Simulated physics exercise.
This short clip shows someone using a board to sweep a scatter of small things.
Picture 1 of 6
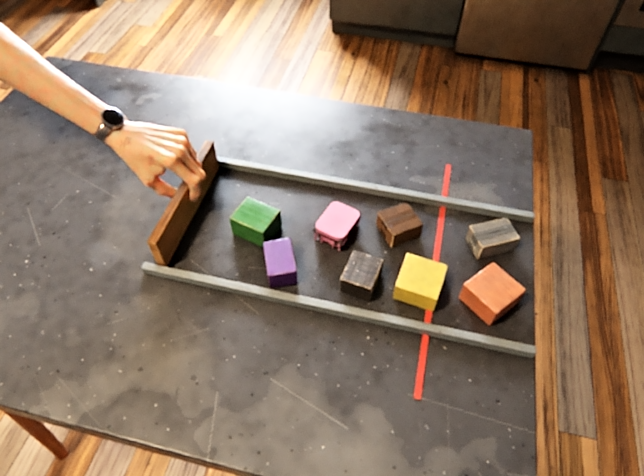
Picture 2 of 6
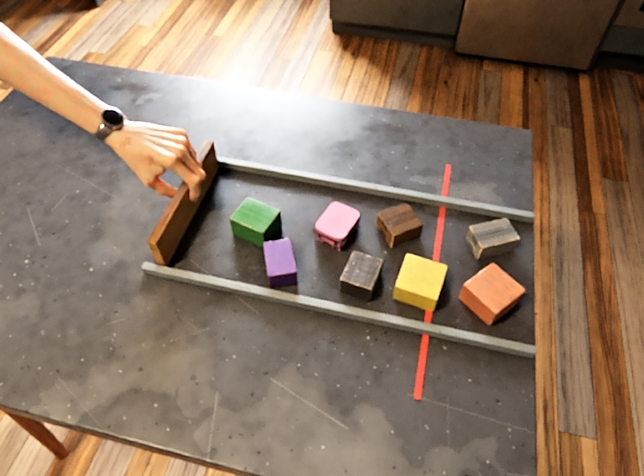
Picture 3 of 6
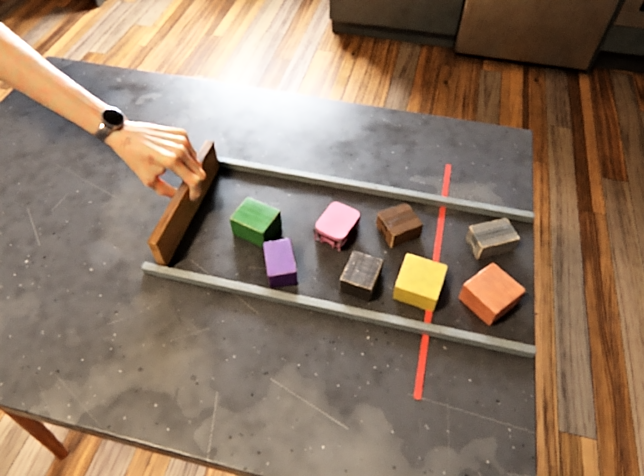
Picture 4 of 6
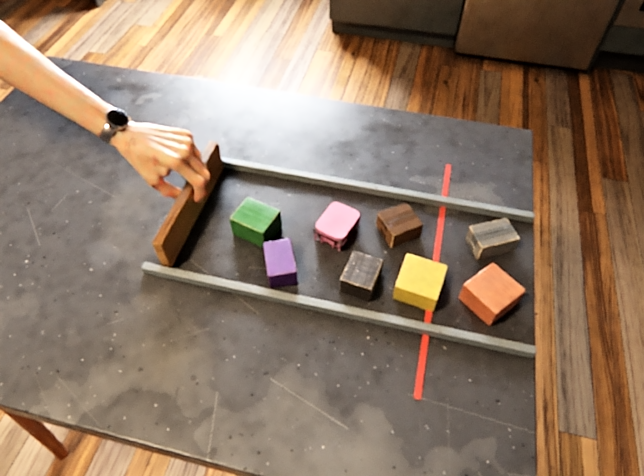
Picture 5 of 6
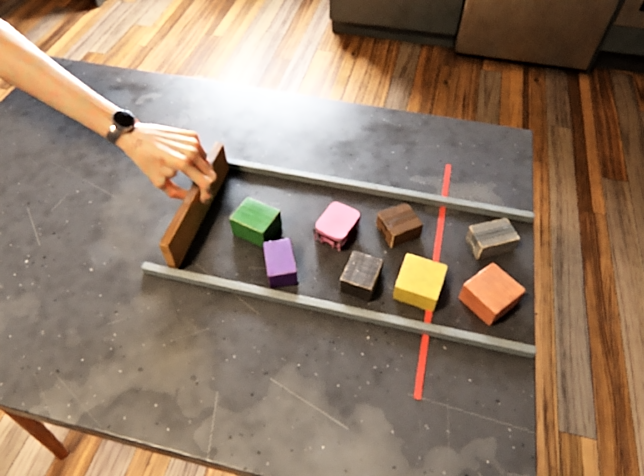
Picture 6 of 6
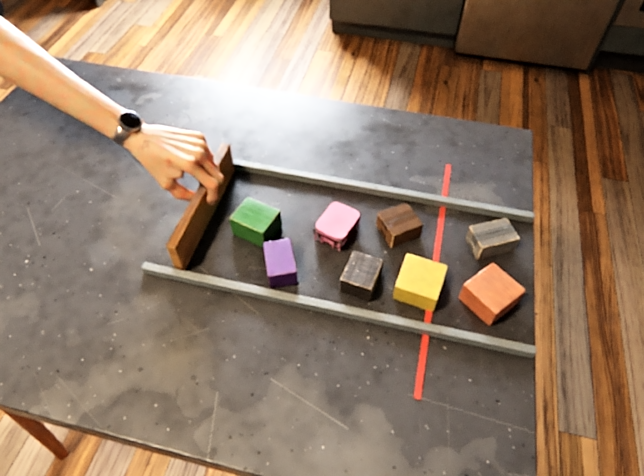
Wooden board held by a hand sliding slightly right between two rails towards scattered coloured blocks, which stay still.
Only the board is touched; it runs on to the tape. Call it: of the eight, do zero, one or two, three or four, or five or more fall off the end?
One or two fall off.
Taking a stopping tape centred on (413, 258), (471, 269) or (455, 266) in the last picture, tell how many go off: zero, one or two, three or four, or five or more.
One or two; three to four; three or four.
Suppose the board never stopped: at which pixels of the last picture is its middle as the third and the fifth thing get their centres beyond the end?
First at (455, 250), next at (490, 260).
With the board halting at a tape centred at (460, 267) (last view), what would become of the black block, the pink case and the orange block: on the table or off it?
The black block stays put; the pink case stays put; the orange block topples down.
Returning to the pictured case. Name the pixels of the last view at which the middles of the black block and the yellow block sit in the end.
Black block: (479, 299); yellow block: (519, 302).
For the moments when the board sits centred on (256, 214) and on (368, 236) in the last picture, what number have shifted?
At the first spot 1, then 8.
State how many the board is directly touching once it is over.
Contact count: 2.
Early on, none off yet; orange block at rest near (491, 294); grey box at rest near (492, 239); yellow block at rest near (420, 282).
Finally, the number that fall off is one or two; lost, grey box and orange block.
